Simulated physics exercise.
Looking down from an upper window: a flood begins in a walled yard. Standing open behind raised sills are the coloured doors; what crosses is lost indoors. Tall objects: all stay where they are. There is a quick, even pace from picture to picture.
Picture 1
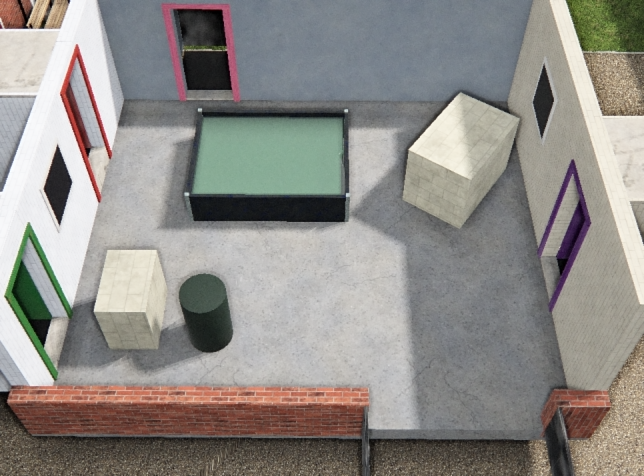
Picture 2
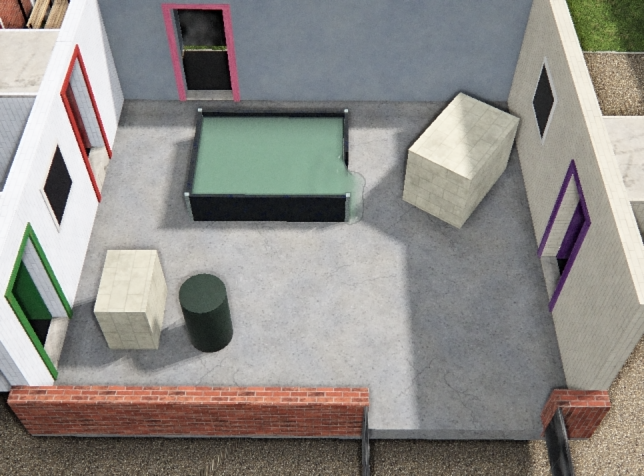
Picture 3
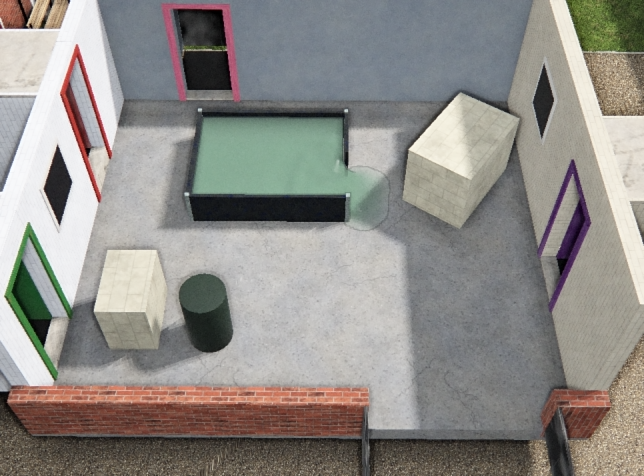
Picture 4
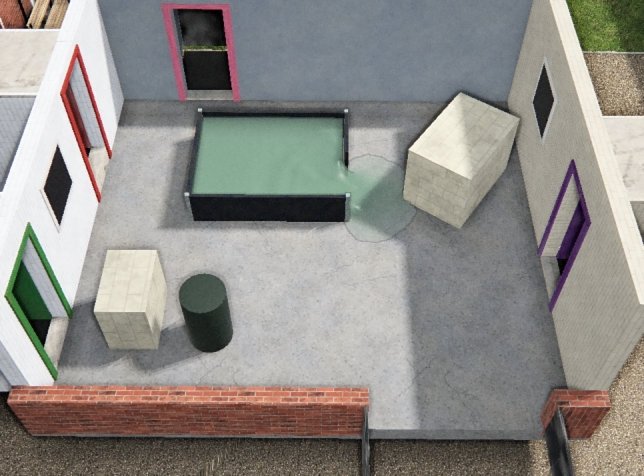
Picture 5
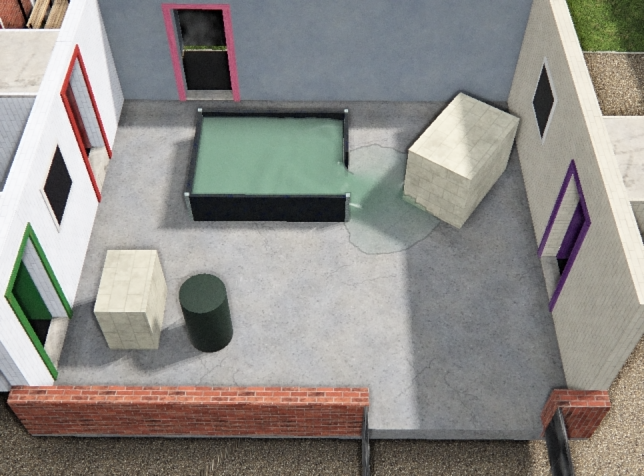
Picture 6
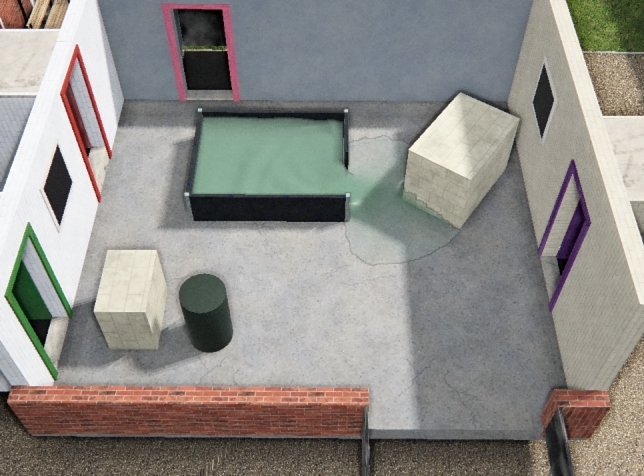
In a walled yard with coloured doorways, still green water sat in a dark tank, then poured out through the right side and spread across the grey floor, reaching around the large pale block.
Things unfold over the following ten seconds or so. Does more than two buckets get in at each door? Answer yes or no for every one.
Green door: No, purple door: Yes, red door: No, pink door: No.
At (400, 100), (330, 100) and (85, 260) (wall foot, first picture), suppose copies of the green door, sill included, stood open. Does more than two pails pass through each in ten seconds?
In order: Exceeds it, falls short, falls short.
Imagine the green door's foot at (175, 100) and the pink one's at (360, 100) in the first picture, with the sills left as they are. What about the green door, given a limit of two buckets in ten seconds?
Answer: Green is not flooded.
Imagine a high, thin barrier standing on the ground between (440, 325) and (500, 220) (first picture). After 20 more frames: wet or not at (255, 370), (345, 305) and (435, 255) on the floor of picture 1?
Results in sequence: Swamped / swamped / swamped.
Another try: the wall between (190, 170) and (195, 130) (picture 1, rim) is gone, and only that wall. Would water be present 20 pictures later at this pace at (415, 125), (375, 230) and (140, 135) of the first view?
The first spot is spared, the second spared and the third soaked.
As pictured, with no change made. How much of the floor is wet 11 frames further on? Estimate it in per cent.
Roughly 30 percent, I reckon.
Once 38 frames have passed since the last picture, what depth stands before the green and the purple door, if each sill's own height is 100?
About 0 and 120 %.
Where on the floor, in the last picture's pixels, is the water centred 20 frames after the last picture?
I would point to (357, 195).
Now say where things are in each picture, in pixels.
In the first picture, still water in the tank at (271, 155).
In the second picture, the front is at (352, 175), out from the gap at (345, 191).
In the third picture, the front is at (383, 180), out from the gap at (345, 192).
In the fourth picture, water pours out at (345, 192) and has run to a hidden place.
In the fifth picture, water pours out at (345, 192) and has run to (436, 218).
In the sixth picture, the front is at (452, 232), out from the gap at (345, 192).
A moment on, water covers 15 % of the floor; the green door not reached, the purple door not reached, the red door not reached, the pink door not reached.
Next, water covers 30 % of the floor; the green door not reached, the purple door under two buckets in, the red door not reached, the pink door not reached.
Then, water covers 40 % of the floor; the green door not reached, the purple door over two buckets in, the red door not reached, the pink door not reached.
Later, water covers 50 % of the floor; the green door not reached, the purple door far over two buckets in, the red door not reached, the pink door wet at the sill, nothing in.
In the end, water covers 60 % of the floor; the green door not reached, the purple door far over two buckets in, the red door wet at the sill, nothing in, the pink door wet at the sill, nothing in.
